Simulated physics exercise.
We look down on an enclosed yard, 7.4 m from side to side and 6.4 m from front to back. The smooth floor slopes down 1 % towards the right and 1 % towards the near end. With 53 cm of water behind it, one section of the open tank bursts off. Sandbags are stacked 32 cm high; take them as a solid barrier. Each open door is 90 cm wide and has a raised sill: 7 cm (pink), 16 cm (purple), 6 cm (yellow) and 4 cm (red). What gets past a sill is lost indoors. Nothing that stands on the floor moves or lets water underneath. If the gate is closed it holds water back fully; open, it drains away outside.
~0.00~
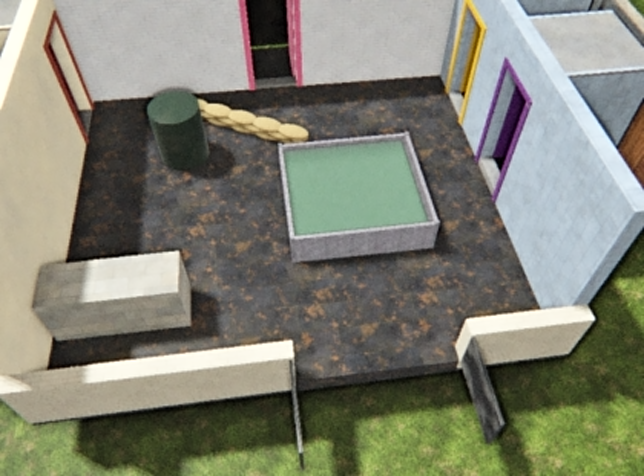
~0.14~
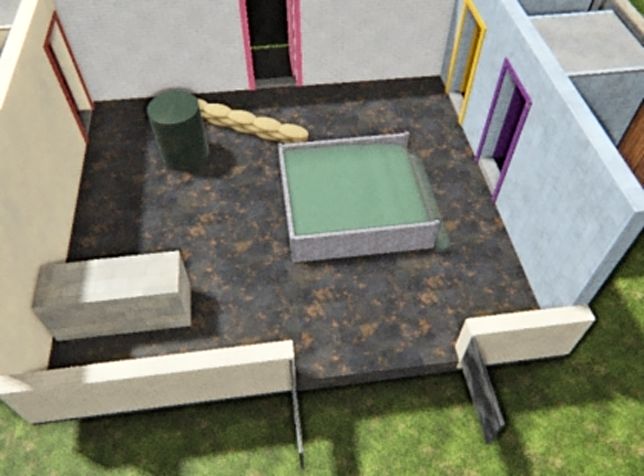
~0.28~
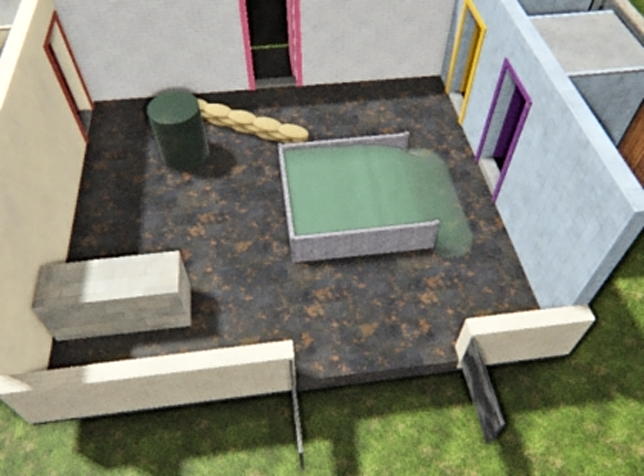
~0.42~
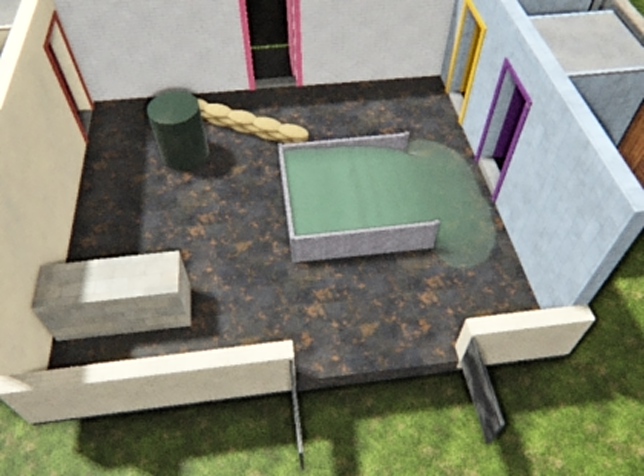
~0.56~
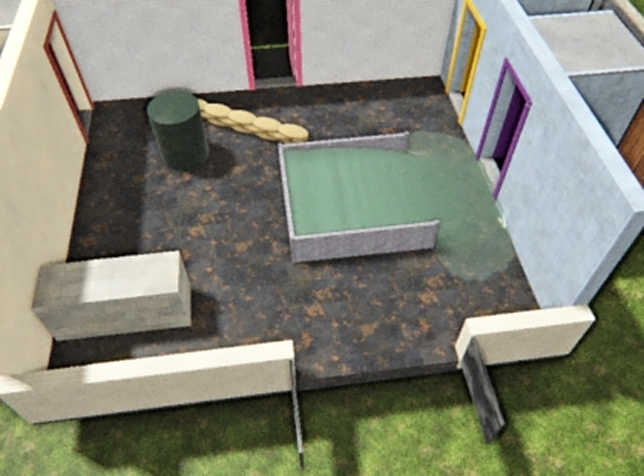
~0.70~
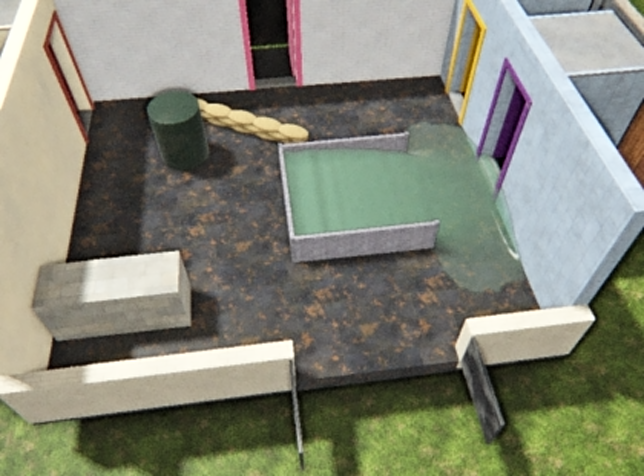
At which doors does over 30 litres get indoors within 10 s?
The water let in: At the pink door it stays under the limit; at the purple door it exceeds the limit; at the yellow door it passes the limit; at the red door it keeps below the limit.
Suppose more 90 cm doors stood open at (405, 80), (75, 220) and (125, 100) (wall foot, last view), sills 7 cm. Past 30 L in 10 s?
In that order: Above, not over, not over.
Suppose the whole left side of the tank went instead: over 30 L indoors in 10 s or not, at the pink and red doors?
Then: Pink below, red over.
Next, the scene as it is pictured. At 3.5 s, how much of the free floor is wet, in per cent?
Some 40 per cent of it.
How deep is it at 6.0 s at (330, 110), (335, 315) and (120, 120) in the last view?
In that order: 5, 3 and 1 cm.
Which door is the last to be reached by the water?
Last comes the red one.
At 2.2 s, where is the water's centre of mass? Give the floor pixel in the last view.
At about (425, 204).
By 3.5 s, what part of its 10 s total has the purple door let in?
Some 95 per cent by then.
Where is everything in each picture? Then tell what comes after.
In the first frame, the open tank at (354, 185) is whole and still, 53 cm deep.
In the second frame, the front is at (442, 247), 1.1 m from the gap at (416, 192); 0.5 m2 of floor is under water; 53 cm left at the back of the open tank.
In the third frame, the front is at (462, 251), 1.3 m from the gap at (416, 194); 1.6 m2 of floor is under water; 53 cm left at the back of the open tank.
In the fourth frame, water pours out at (415, 194) and has run 1.6 m, to (479, 258); typically 9 cm deep outside, 53 cm at the open tank's back.
In the fifth frame, the front is at (514, 248), 1.9 m from the gap at (415, 195); 3.9 m2 of floor is under water; 53 cm left at the back of the open tank.
In the sixth frame, water pours out at (415, 195) and has run 2.2 m, to (523, 269); typically 10 cm deep outside, 49 cm at the open tank's back.
After 1.4 s water covers 15 % of the floor and is deepest (40 cm) near (491, 193); pink door not reached, purple door 38 cm at the sill, 79 L in, yellow door 7 cm at the sill, 0 L in, red door not reached.
After 2.2 s water covers 20 % of the floor and is deepest (40 cm) near (551, 334); pink door not reached, purple door 35 cm at the sill, 191 L in, yellow door 10 cm at the sill, 2 L in, red door not reached.
After 3.5 s water covers 40 % of the floor and is deepest (30 cm) near (551, 334); pink door 2 cm at the sill, 0 L in, purple door 21 cm at the sill, 281 L in, yellow door 9 cm at the sill, 13 L in, red door not reached.
After 6.0 s water covers 65 % of the floor and is deepest (16 cm) near (551, 334); pink door 4 cm at the sill, 0 L in, purple door 9 cm at the sill, 290 L in, yellow door 10 cm at the sill, 35 L in, red door not reached.
After 10.0 s water covers 85 % of the floor and is deepest (9 cm) near (70, 392); pink door 6 cm at the sill, 3 L in, purple door 7 cm at the sill, 291 L in, yellow door 6 cm at the sill, 51 L in, red door 4 cm at the sill, 11 L in.
